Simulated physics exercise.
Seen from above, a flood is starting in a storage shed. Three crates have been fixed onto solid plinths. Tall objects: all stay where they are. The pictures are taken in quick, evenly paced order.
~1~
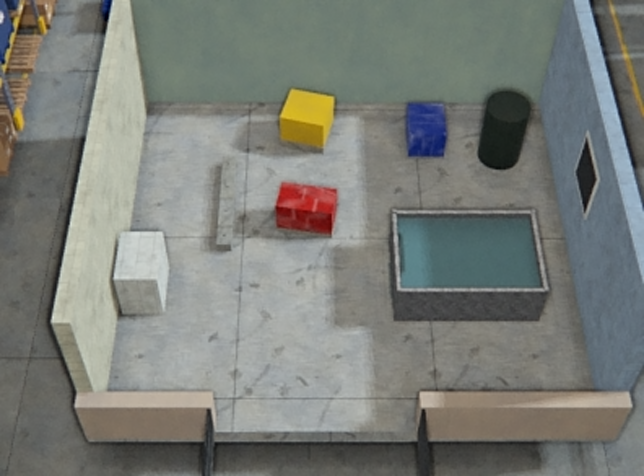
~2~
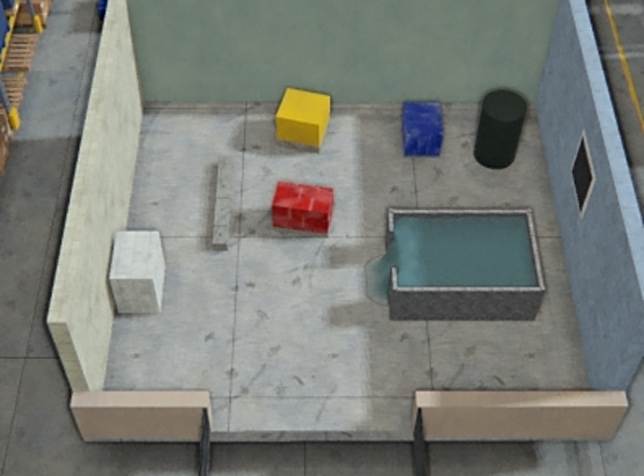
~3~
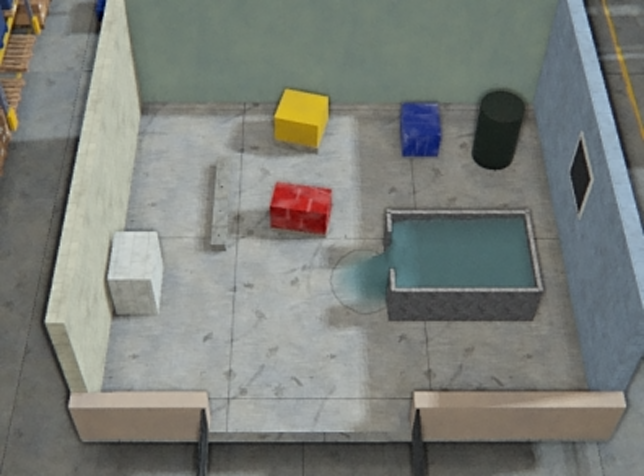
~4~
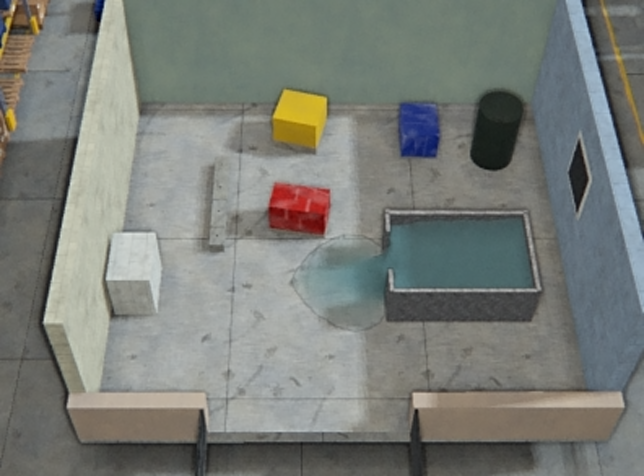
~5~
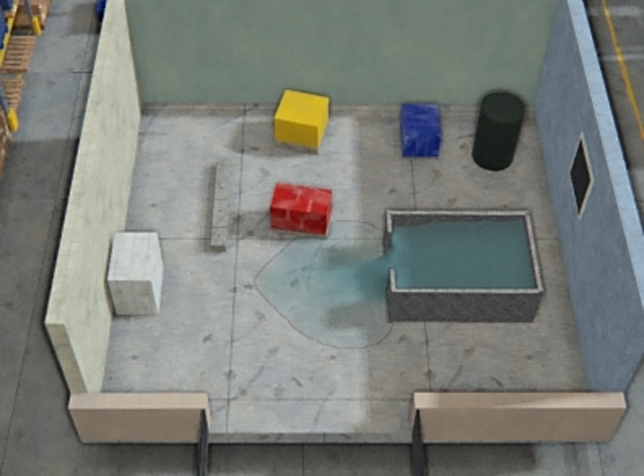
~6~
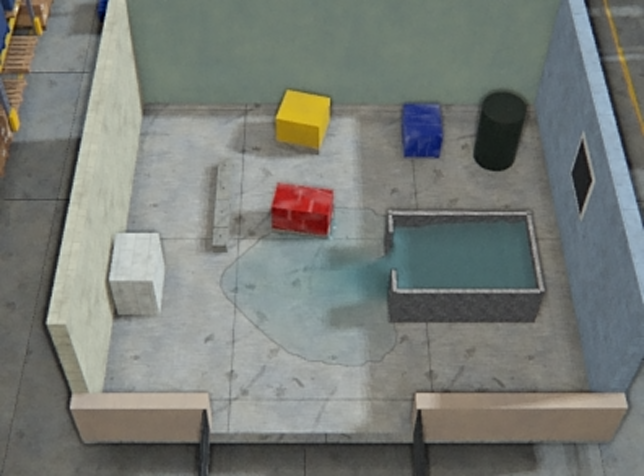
Water pours out through a gap in the left side of a gray tank and spreads leftward across the concrete floor in a widening puddle, reaching below the red block, while the yellow, blue and white blocks stay still.
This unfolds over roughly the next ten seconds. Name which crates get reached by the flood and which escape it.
The blue crate gets reached; the yellow crate escapes it; the red crate gets reached.
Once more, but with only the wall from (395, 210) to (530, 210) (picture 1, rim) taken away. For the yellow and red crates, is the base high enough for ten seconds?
In short: Yellow gets drenched; red gets drenched.
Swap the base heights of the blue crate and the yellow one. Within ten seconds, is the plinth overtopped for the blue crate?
Well, after the swap blue stays unflooded.
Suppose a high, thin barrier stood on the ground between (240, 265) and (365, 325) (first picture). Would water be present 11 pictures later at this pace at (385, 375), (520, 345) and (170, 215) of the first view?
As listed: Wet, no water, flooded.
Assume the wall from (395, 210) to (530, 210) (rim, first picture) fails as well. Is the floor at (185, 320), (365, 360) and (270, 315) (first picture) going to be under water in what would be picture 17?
In order: Spared, spared, spared.
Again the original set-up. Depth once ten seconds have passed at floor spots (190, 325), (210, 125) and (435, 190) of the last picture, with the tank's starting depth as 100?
I'd put them at close to 8 per cent, then 8 per cent, then 2 per cent.
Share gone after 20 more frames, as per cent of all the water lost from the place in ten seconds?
Something close to 15 percent by that point.
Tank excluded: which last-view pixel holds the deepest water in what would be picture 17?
That spot is close to (100, 418).
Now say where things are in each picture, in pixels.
Still water in the water tank at (467, 253), in the first picture.
Water pours out at (392, 269) and has run to (379, 300), in the second picture.
The front is at (339, 291), out from the gap at (391, 271), in the third picture.
Water pours out at (389, 272) and has run to (300, 273), in the fourth picture.
Water pours out at (391, 272) and has run to (264, 289), in the fifth picture.
Water pours out at (392, 272) and has run to (228, 286), in the sixth picture.
A moment on, water covers 25 % of the floor; the blue crate not reached, the yellow crate not reached, the red crate water round its plinth.
Next, water covers 40 % of the floor; the blue crate not reached, the yellow crate water round its plinth, the red crate water round its plinth.
Then, water covers 45 % of the floor; the blue crate water round its plinth, the yellow crate water round its plinth, the red crate water round its plinth.
Later, water covers 65 % of the floor; the blue crate water round its plinth, the yellow crate water round its plinth, the red crate water round its plinth.
In the end, water covers 90 % of the floor; the blue crate was topped, the yellow crate stayed above the water, the red crate was topped.
